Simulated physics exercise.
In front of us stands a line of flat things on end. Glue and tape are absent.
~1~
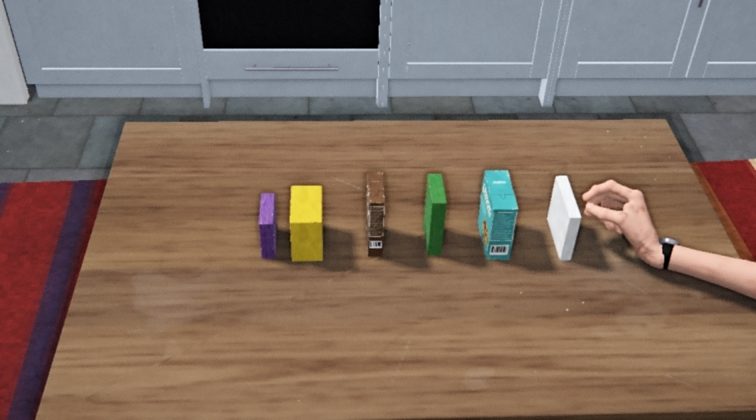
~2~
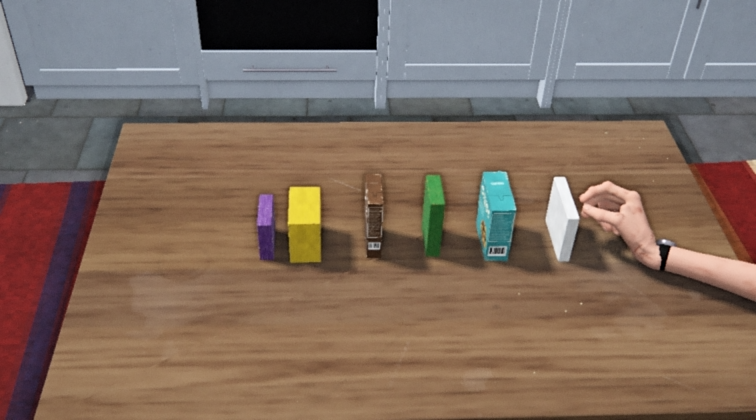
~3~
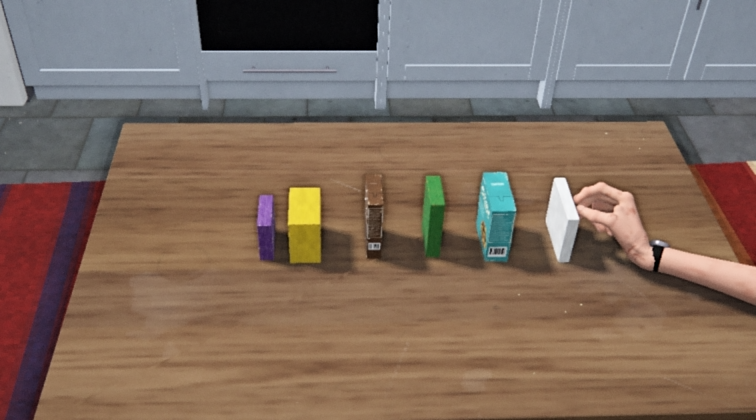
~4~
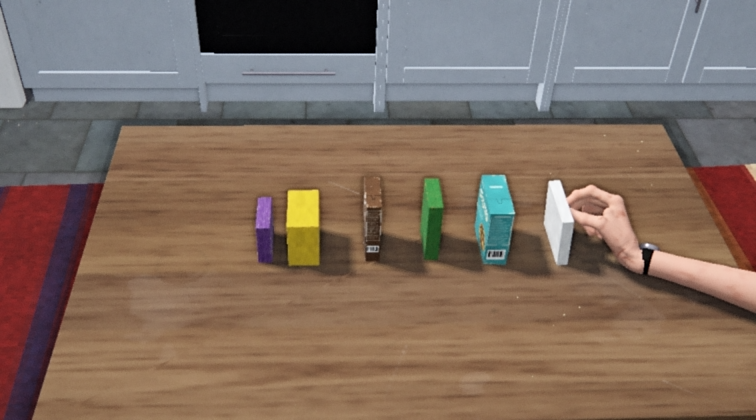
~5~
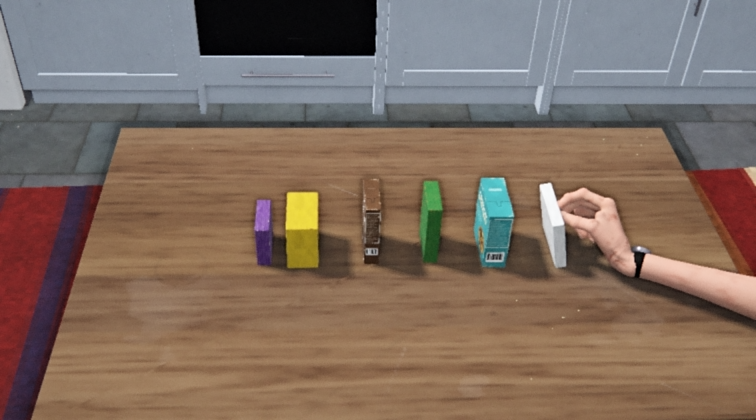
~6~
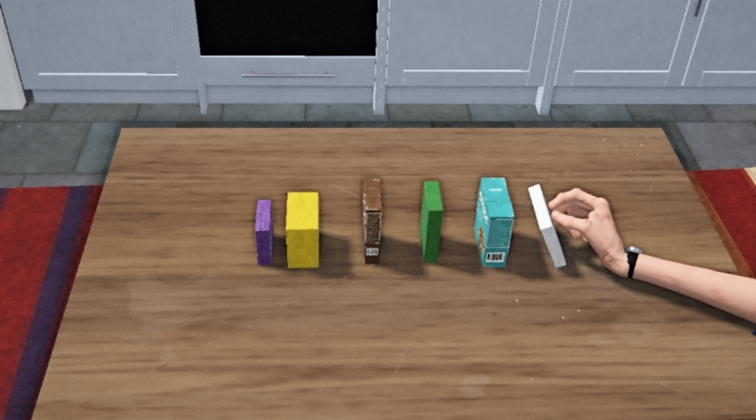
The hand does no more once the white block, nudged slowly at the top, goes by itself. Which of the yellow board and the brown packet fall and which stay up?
One by one: The yellow board will never pass its tipping point; the brown packet will never pass its tipping point.
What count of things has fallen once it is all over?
That adds up to 1 in total.
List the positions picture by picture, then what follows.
Yellow board (307, 224); brown packet (375, 215), in the first picture.
Green block (433, 217); turquoise packet (495, 216), in the second picture.
Green block (433, 217); turquoise packet (495, 217), in the third picture.
White block 4° over; green block (432, 220); turquoise packet (494, 220), in the fourth picture.
White block 12° over; green block (431, 223); turquoise packet (493, 223), in the fifth picture.
White block 24° over; yellow board (303, 230); brown packet (371, 222), in the sixth picture.
Then, 0.20 s after the last picture, white block 90° over; turquoise packet tipped 9° from how it was.
Then, 0.40 s after the last picture, white block 90° over; turquoise packet tipped 12° from how it was.
At rest, all 4 in place. Seen from the same camera at the end, yellow board near (303, 230), brown packet near (371, 222).
